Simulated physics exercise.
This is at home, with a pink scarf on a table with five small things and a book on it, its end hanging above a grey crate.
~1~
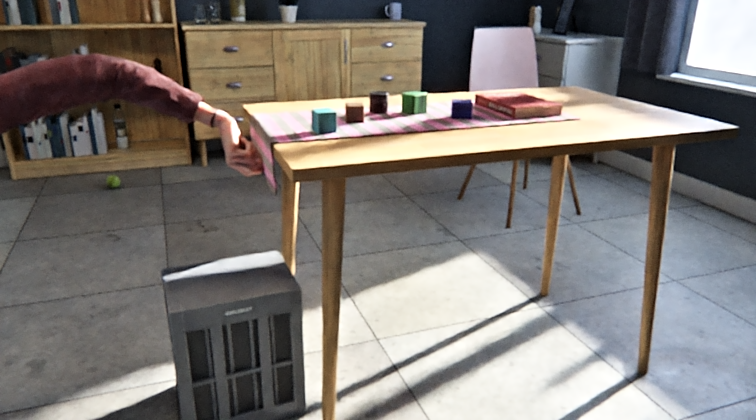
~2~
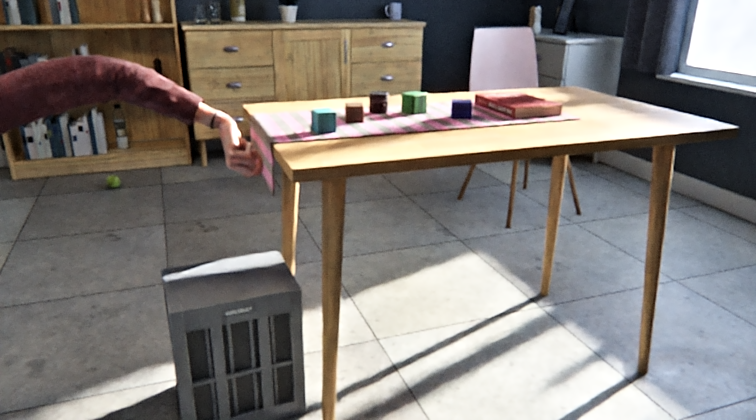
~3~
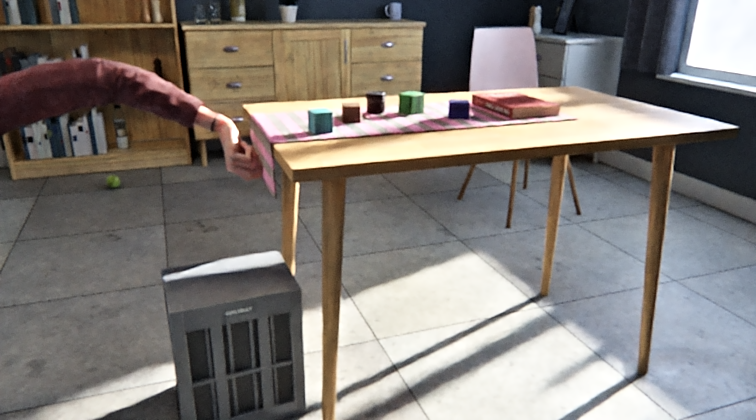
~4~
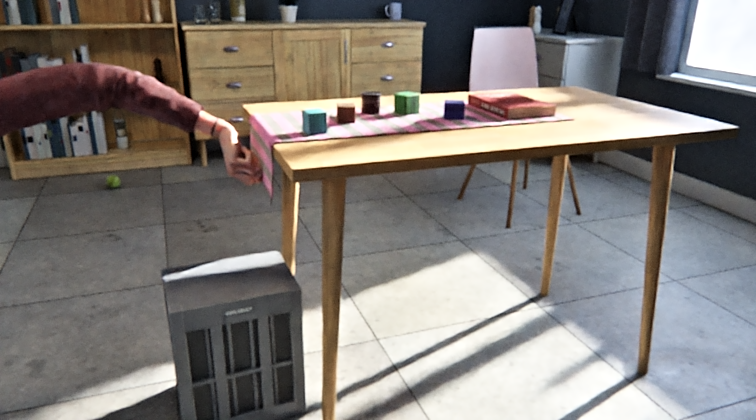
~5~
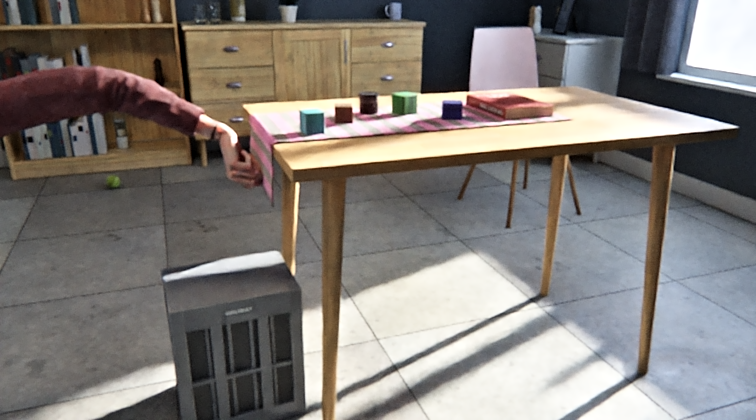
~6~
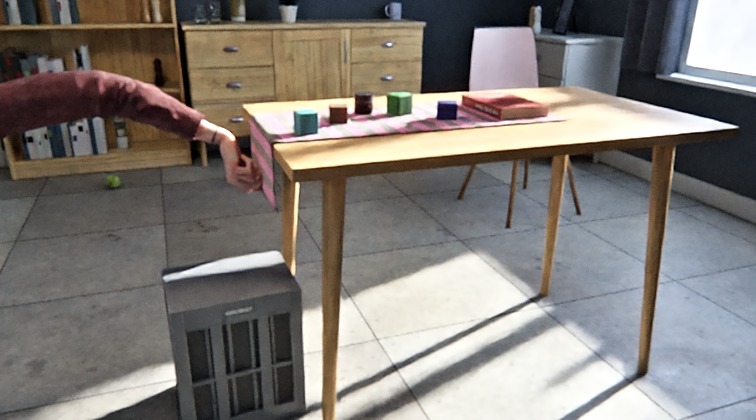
A hand slowly pulling a pink scarf over a wooden table's left edge, small cubes and a red book shifting left with it.
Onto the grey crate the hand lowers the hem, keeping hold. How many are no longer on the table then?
What comes down is a pair.
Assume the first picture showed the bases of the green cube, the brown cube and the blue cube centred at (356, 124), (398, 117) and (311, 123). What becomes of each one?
Result - green cube down, brown cube still up, blue cube down.
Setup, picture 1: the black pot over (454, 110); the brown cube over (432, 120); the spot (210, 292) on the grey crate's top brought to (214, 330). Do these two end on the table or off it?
The black pot survives; the brown cube does not fall.
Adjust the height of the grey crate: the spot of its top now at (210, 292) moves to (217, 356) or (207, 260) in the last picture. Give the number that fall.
Totals 4, 1.
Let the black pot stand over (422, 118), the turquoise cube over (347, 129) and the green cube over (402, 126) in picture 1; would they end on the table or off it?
Well, the black pot is safe, the turquoise cube is dislodged, and the green cube is safe.
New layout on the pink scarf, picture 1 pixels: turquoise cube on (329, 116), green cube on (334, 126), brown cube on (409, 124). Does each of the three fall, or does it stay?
Each in turn: The turquoise cube goes down, the green cube goes down, the brown cube stays aloft.
Soon after, hem near (264, 235); turquoise cube gone.
After that, hem on the crate; turquoise cube and brown cube gone.
In the end, hem on the crate; turquoise cube and brown cube gone. It carries off two.
